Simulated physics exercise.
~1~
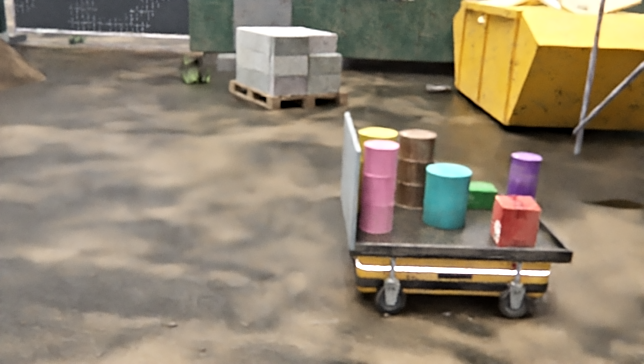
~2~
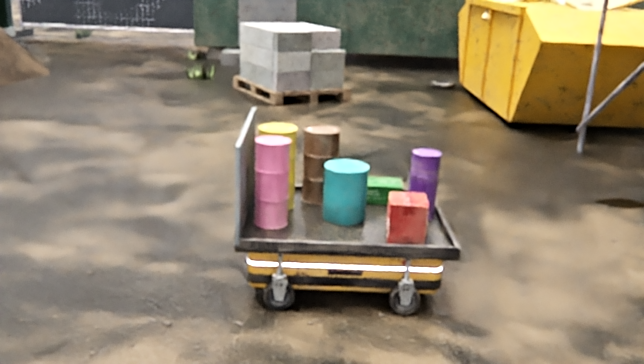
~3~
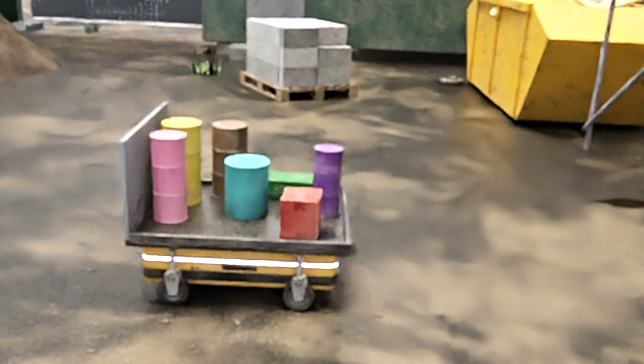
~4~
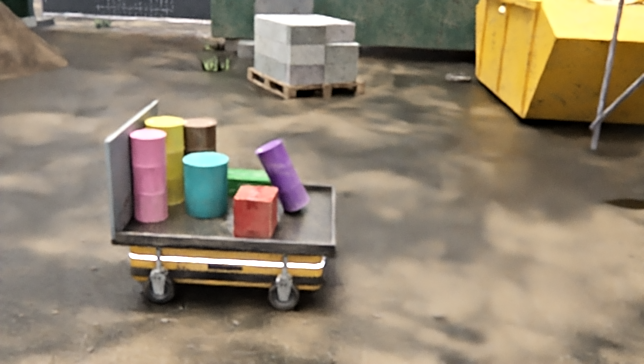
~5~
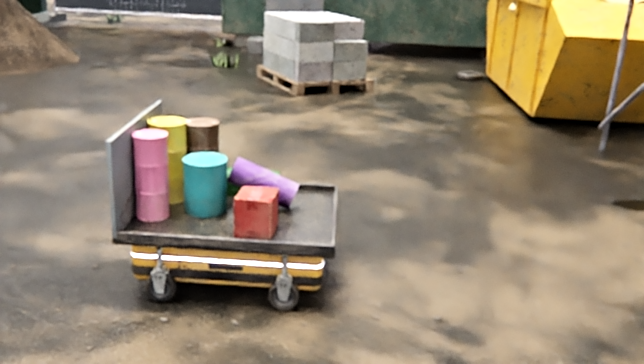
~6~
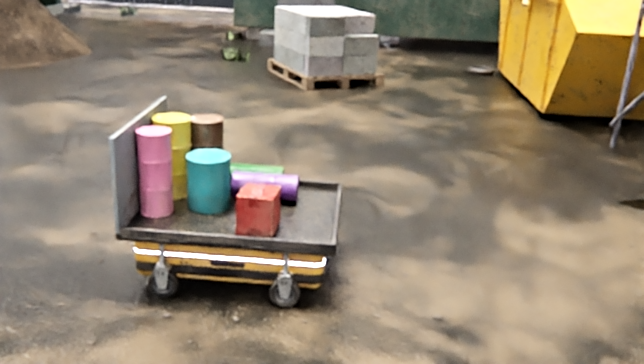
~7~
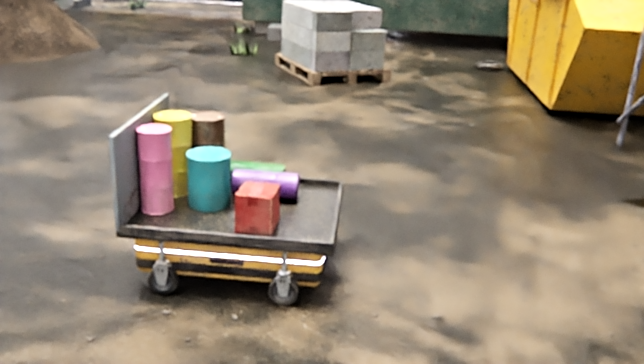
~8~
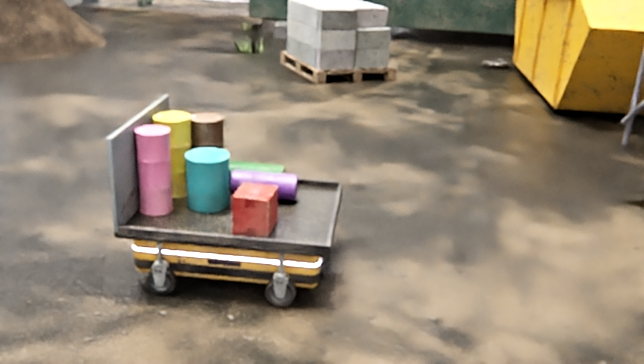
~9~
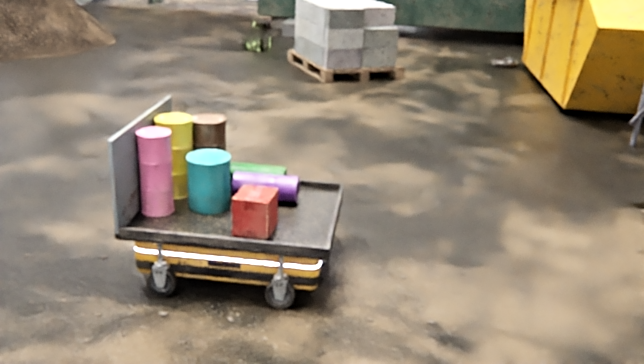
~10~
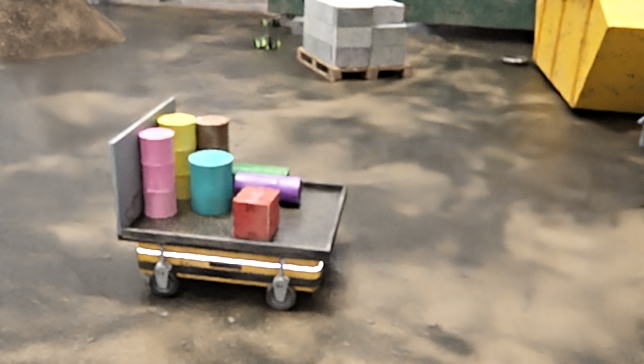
A flat cart rolls left and stops, and its purple canister topples onto its side.
